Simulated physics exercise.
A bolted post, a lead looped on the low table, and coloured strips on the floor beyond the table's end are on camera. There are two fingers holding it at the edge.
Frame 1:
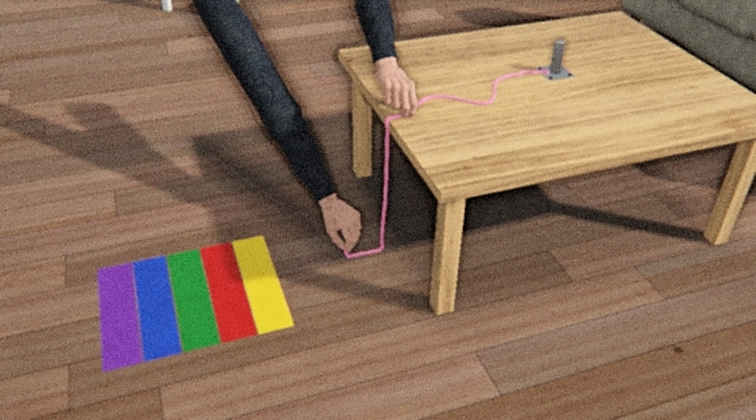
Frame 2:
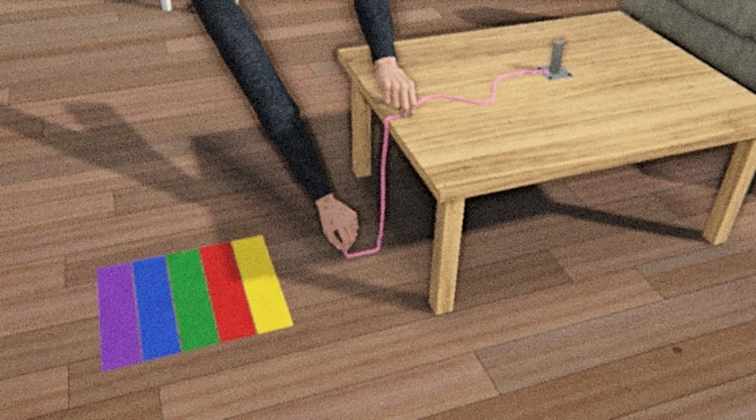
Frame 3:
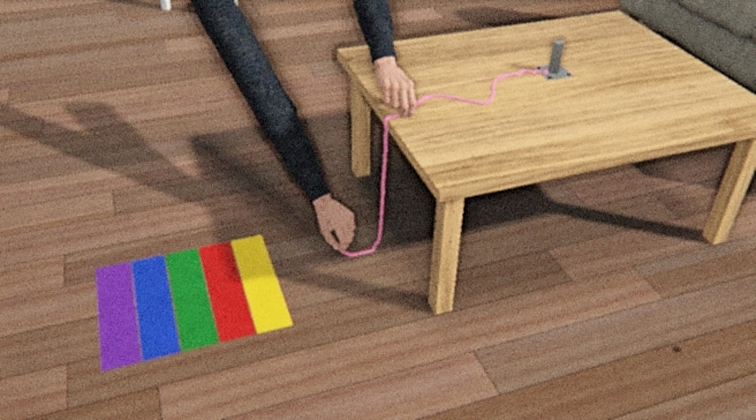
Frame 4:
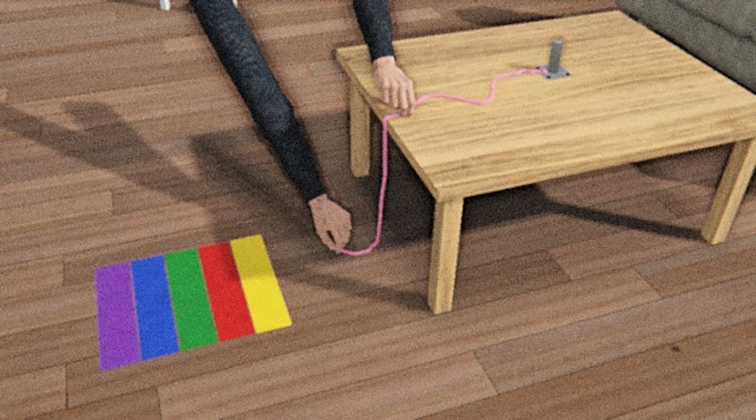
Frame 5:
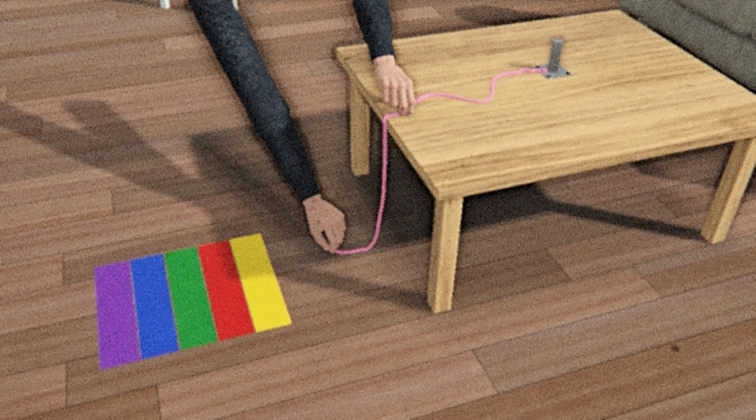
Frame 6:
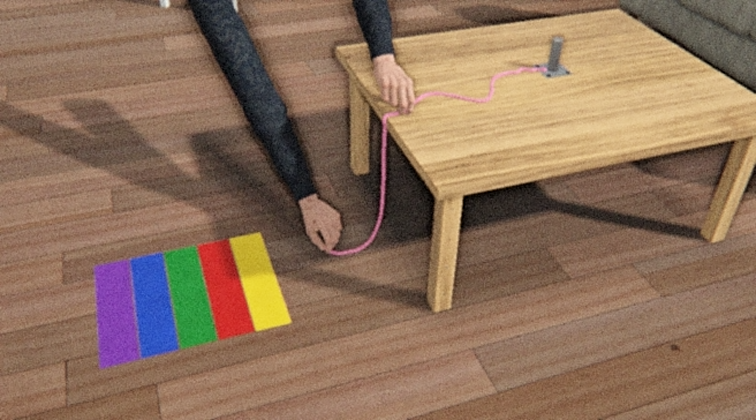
A hand near the floor, holding the end of a pink cord, moves slowly a short way left, toward the coloured strips. The cord's lower bend softens into a rounder curve as the hand shifts, while another hand stays on the cord at the edge of the low wooden table.
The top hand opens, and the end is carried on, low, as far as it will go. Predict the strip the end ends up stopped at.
The end ends up at the green strip.
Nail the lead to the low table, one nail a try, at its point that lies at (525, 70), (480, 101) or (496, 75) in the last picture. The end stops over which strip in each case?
Green; red; green.
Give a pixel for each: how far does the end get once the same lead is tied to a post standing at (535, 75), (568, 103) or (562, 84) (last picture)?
Somewhere near (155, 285), (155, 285) and (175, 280), in that order.
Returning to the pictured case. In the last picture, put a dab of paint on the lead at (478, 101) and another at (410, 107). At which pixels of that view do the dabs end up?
End: (445, 97) and then (373, 124).
Soon after, end near (247, 265); over yellow.
Then, end near (209, 274); over red.
At full stretch, end near (187, 278); over green. It gets as far as the green strip.
